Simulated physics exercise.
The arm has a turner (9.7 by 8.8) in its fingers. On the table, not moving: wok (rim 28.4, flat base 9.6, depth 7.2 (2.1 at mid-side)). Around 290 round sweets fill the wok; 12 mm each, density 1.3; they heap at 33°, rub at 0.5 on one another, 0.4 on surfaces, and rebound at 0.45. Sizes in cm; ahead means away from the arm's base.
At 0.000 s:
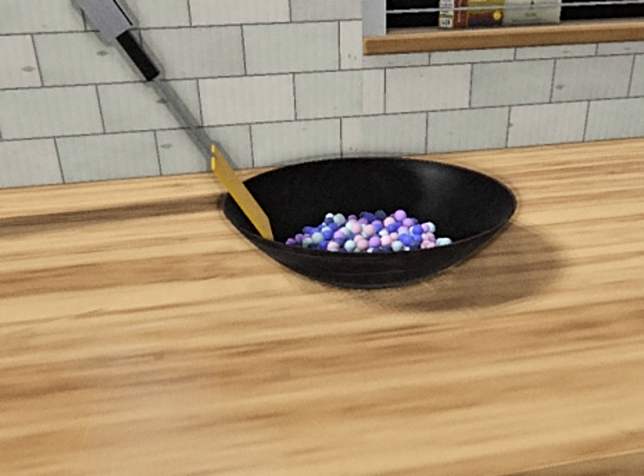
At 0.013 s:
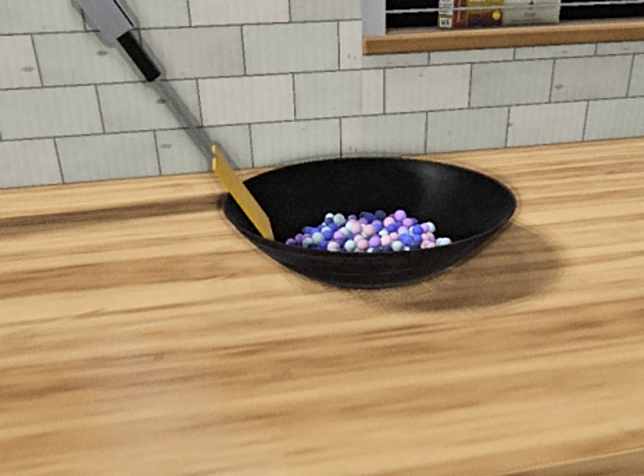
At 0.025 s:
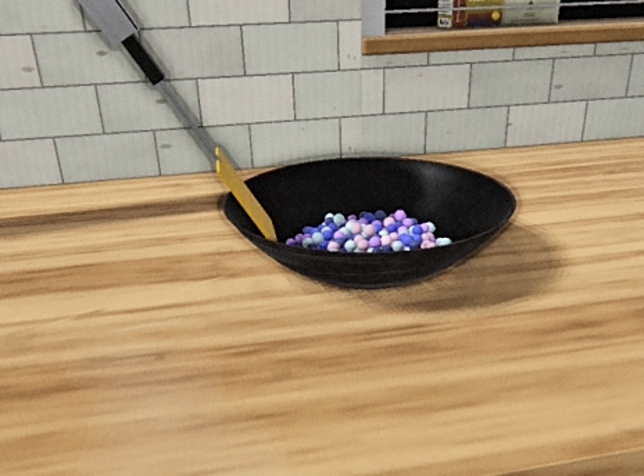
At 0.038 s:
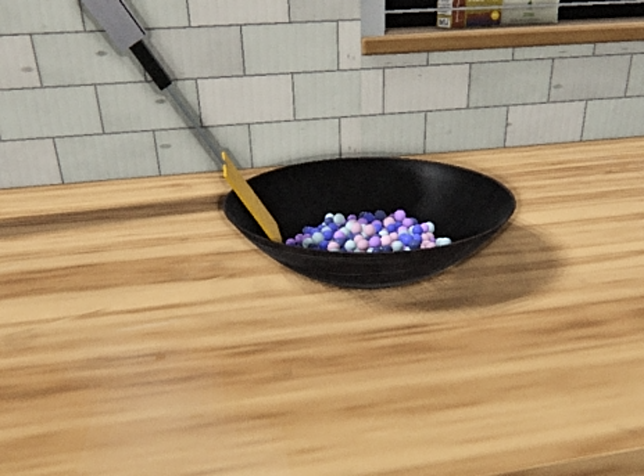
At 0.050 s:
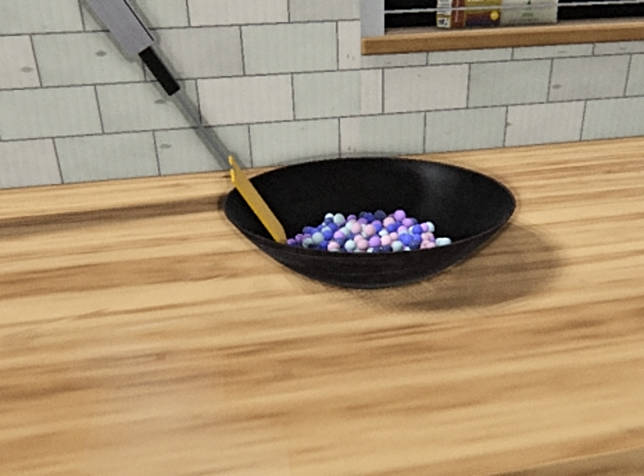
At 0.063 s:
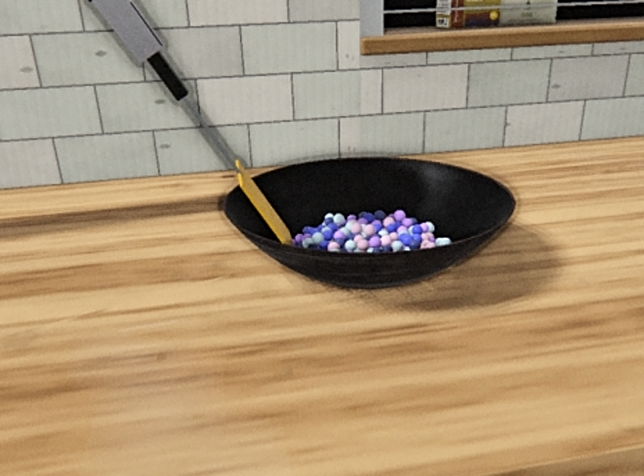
A pale wooden countertop against a white tiled wall is seen from slightly above, with part of a wood-framed opening at the upper right. A black wok holds a heap of small round sweets in blue, purple, pink and white, while a grey arm at the upper left holds a yellow-ended turner inside its left rim. The turner shifts slightly rightward to the sweets' edge, while the wok and camera stay still.
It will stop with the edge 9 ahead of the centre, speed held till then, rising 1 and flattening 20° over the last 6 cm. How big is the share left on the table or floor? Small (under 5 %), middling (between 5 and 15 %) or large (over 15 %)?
Share on the table or floor: Middling (between 5 and 15 %).
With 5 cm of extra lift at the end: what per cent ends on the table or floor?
Some 10 per cent.
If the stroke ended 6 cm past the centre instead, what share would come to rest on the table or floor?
It would be near 0 per cent.
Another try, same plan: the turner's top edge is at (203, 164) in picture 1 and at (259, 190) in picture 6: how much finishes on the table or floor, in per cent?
About 45 per cent.
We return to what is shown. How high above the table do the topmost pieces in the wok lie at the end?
Roughly 8.5 cm.
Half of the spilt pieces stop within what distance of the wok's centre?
About 20 cm.
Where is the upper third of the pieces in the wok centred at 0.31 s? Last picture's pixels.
Around (454, 207).
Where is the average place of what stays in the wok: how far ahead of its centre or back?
Roughly 5.5 cm ahead.
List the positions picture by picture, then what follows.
Turner top edge at (213, 156), sloping 60°; upper third of the load around (370, 240), from x 290 to 445, top at y 215; 286 in the wok, in the first frame.
Turner top edge at (214, 157), sloping 60°; upper third of the load around (370, 240), from x 290 to 445, top at y 215, in the second frame.
Turner top edge at (218, 159), sloping 60°; upper third of the load around (370, 240), from x 290 to 445, top at y 215, in the third frame.
Turner top edge at (224, 163), sloping 60°; upper third of the load around (370, 239), from x 290 to 445, top at y 215, in the fourth frame.
Turner top edge at (231, 168), sloping 60°; upper third of the load around (370, 239), from x 290 to 445, top at y 215, in the fifth frame.
Turner top edge at (239, 172), sloping 60°; upper third of the load around (371, 239), from x 290 to 445, top at y 215; 286 in the wok, in the sixth frame.
By 0.19 s, sloping 60°, highest piece 5 above the table; 286 in the wok.
By 0.31 s, sloping 54°, highest piece 7 above the table; 286 in the wok.
By 0.58 s, sloping 40°, highest piece 8 above the table; 262 in the wok, 22 on the table or floor, 2 on the blade or in flight.
By 1.63 s, sloping 40°, highest piece 8 above the table; 261 in the wok, 25 on the table or floor.
Final count, 261 in the wok, 25 on the table or floor. That is 9 % on the table or floor.
